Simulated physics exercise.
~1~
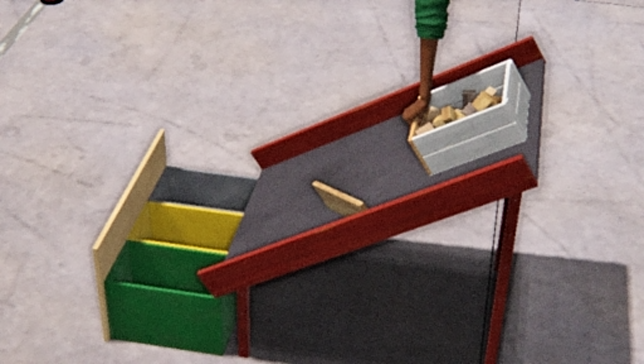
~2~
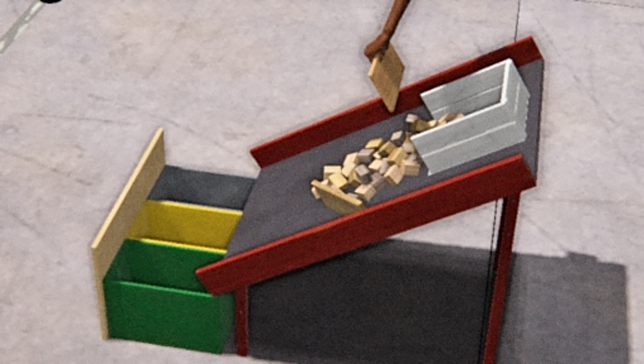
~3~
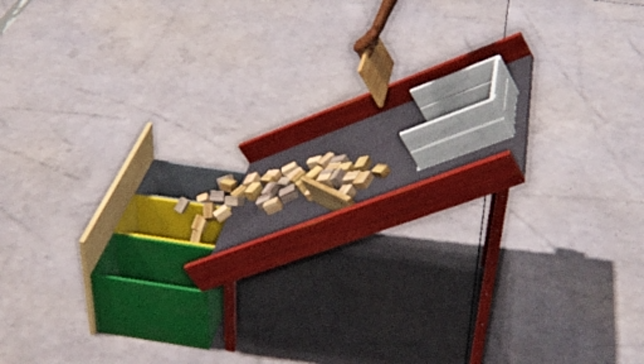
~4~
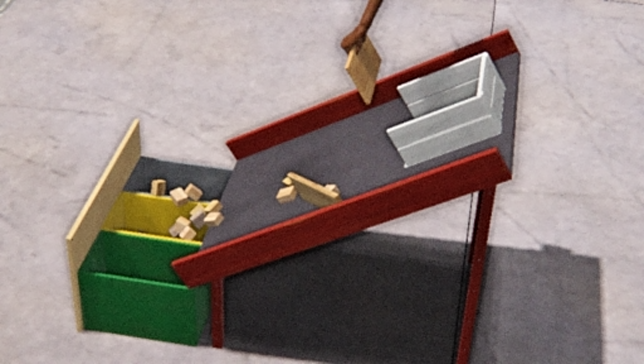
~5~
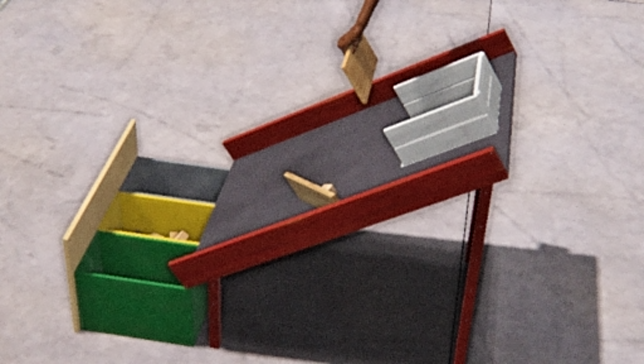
On a pale, scuffed stone floor, seen from above and to one side, a dark grey ramp with red rails slopes down to the left. A white pen of wooden blocks sits at its top, a small angled board stands part-way down, and green, yellow and grey bins wait at the foot against a wooden backboard. A brown arm with a green sleeve lifts the pen's wooden gate clear. The blocks spill out, slide down past the board and drop off the lower edge, mostly into the yellow bin, some into the grey. Finally the pen stands empty, and the slope is almost bare around the board.
